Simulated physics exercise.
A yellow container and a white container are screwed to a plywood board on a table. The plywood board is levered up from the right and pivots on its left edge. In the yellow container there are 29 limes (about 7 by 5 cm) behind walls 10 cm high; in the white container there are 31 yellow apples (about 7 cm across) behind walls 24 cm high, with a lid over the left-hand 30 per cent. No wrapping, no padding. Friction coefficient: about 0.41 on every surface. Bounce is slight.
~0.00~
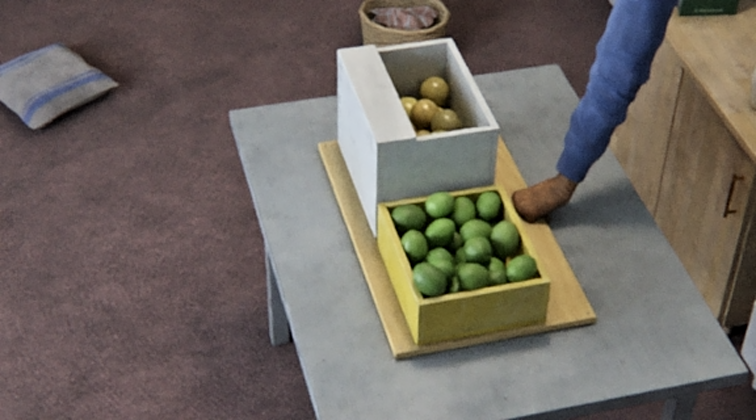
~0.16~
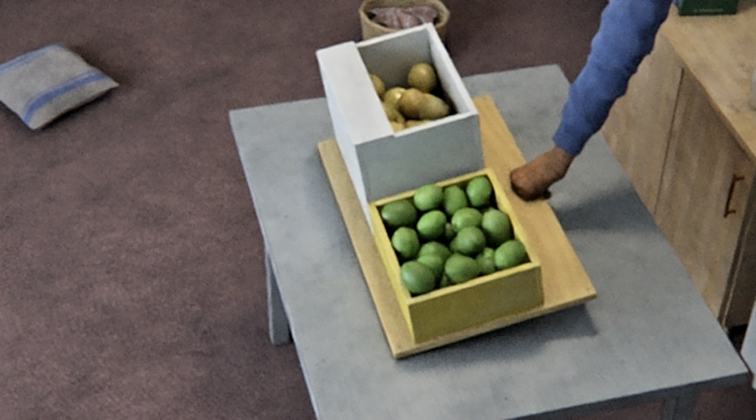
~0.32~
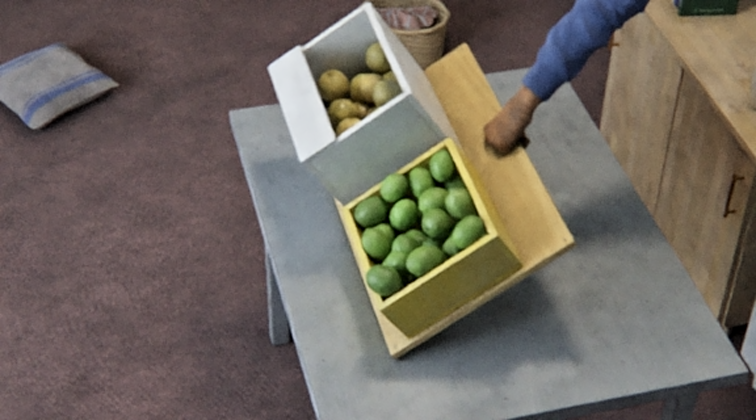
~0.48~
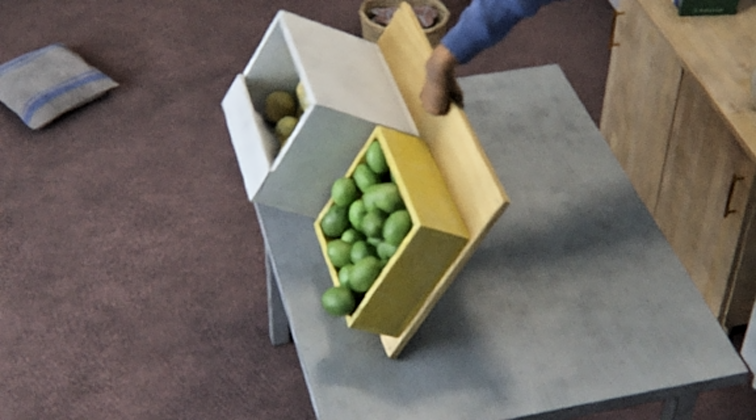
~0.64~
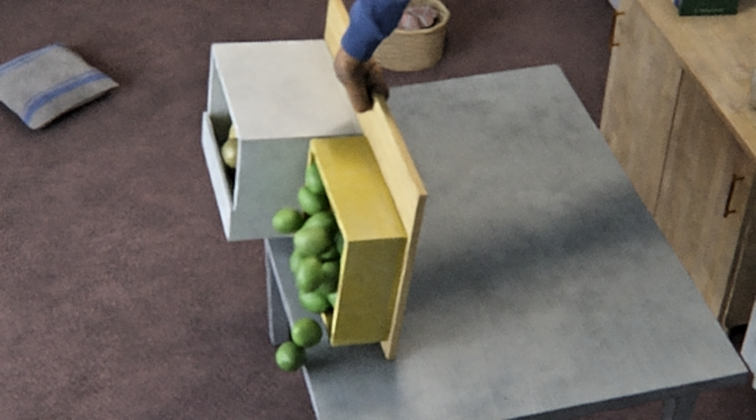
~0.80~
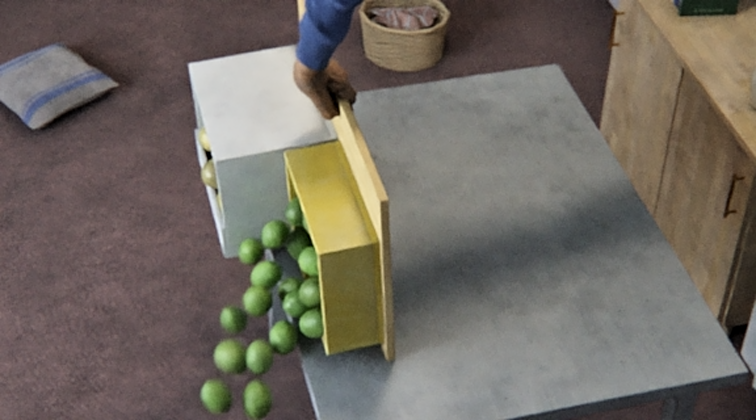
On a grey table, a hand tilts a board up leftward and limes tumble out.
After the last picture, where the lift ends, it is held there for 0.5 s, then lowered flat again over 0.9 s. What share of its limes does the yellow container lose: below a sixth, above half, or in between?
More than half of the limes leave the yellow container.
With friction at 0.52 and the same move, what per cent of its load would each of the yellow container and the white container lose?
Then yellow container 80, white container 0 per cent.
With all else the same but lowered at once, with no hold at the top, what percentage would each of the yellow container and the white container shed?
In that case yellow container 80, white container 10 per cent.
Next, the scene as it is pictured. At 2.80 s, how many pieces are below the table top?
Some 30 pieces.
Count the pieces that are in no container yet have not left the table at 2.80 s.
Roughly 0.
After 1.12 s, tilt 93°; the yellow container is down by 23 of 29 and the white container is down by 3 of 31.
After 1.52 s, tilt 79°; the yellow container is down by 25 of 29 and the white container is down by 4 of 31.
After 2.08 s, tilt 5°; the yellow container is down by 25 of 29 and the white container is down by 4 of 31.
Outcome (at 2.80 s), the yellow container is down by 25 of 29 and the white container is down by 4 of 31. Asked share, 25 of 29, 86 per cent.
